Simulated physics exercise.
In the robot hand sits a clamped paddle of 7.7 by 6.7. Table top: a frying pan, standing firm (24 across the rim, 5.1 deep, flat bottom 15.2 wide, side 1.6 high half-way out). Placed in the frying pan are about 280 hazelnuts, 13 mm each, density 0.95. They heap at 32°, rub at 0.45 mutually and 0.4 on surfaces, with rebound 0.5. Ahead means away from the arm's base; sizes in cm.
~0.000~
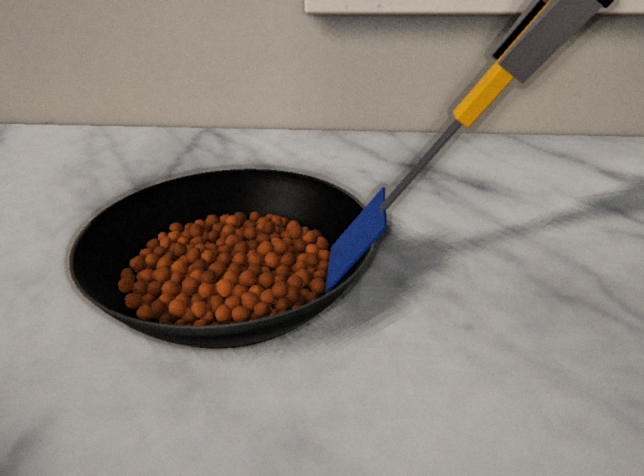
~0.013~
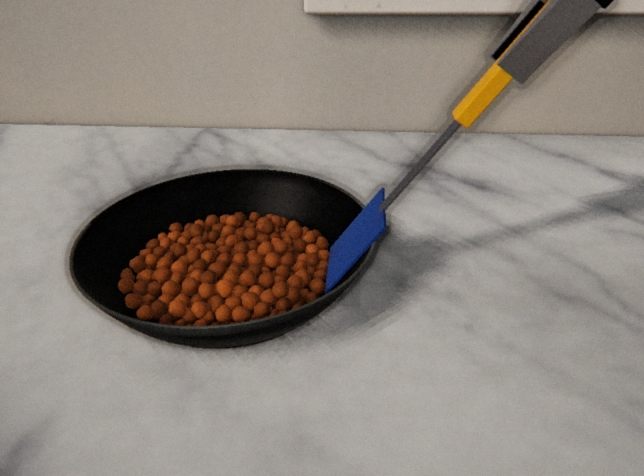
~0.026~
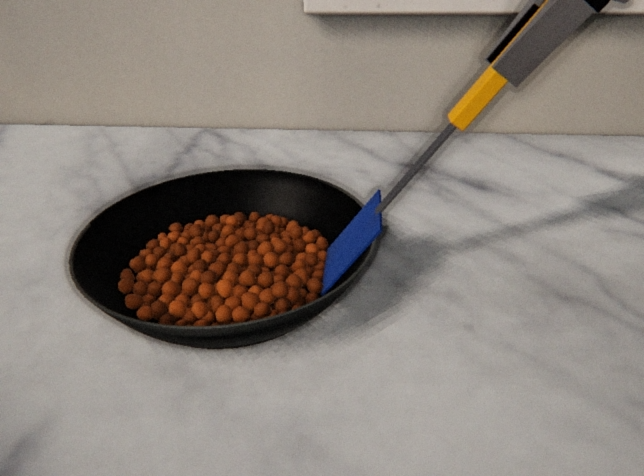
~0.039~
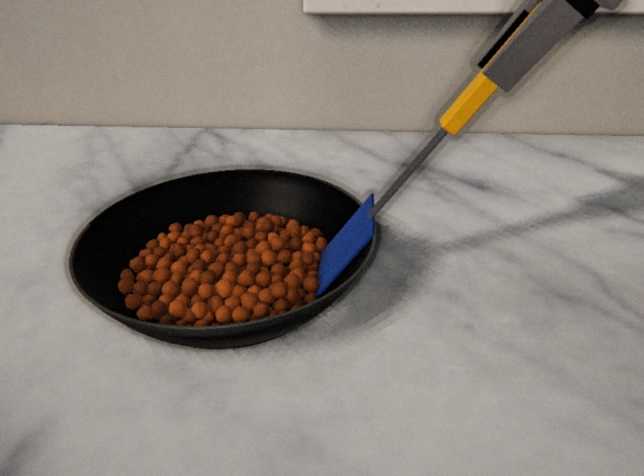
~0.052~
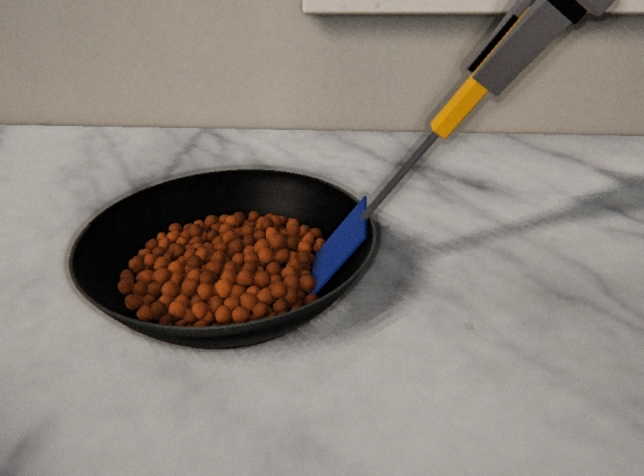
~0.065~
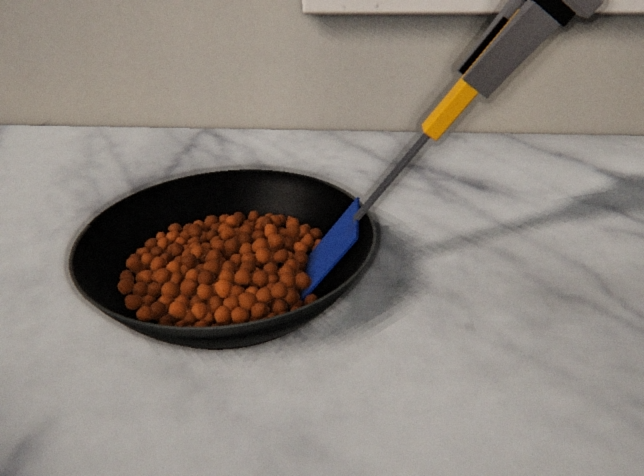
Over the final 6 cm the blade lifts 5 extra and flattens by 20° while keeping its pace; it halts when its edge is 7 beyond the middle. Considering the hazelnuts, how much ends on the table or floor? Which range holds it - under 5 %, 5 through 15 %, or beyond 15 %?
The range under 5 % holds it.
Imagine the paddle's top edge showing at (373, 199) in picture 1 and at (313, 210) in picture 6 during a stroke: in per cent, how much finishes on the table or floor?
Around 15 per cent finishes there.
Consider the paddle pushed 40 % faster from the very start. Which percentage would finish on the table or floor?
Estimated result: Some 10 %.
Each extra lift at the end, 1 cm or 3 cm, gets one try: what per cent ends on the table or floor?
I'd put it near 0 in a hundred, then near 0 in a hundred.
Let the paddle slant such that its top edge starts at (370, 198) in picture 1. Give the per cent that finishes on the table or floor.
About 5%.
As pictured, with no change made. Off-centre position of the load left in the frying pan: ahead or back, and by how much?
I'd say it's roughly 3.5 cm toward the front.
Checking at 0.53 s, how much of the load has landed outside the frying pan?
I'd say close to 2 in a hundred.
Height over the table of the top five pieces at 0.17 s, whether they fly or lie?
About 4 cm.
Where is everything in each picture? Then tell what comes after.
Paddle top edge at (385, 206), sloping 55°; upper third of the load around (233, 259), from x 125 to 325, top at y 220; 279 in the frying pan, in the first frame.
Paddle top edge at (384, 206), sloping 55°; upper third of the load around (233, 259), from x 125 to 325, top at y 220, in the second frame.
Paddle top edge at (380, 208), sloping 55°; upper third of the load around (233, 259), from x 125 to 320, top at y 220, in the third frame.
Paddle top edge at (373, 212), sloping 55°; upper third of the load around (238, 257), from x 125 to 320, top at y 220, in the fourth frame.
Paddle top edge at (366, 215), sloping 55°; upper third of the load around (236, 256), from x 125 to 320, top at y 215, in the fifth frame.
Paddle top edge at (358, 216), sloping 55°; upper third of the load around (234, 257), from x 125 to 320, top at y 215; 279 in the frying pan, in the sixth frame.
After 0.17 s, sloping 55°, highest piece 4 above the table; 279 in the frying pan.
After 0.28 s, sloping 46°, highest piece 6 above the table; 279 in the frying pan.
After 0.53 s, sloping 35°, highest piece 6 above the table; 274 in the frying pan, 5 on the table or floor.
After 1.58 s, sloping 35°, highest piece 6 above the table; 274 in the frying pan, 5 on the table or floor.
At rest, 274 in the frying pan, 5 on the table or floor. That is 2 % on the table or floor.
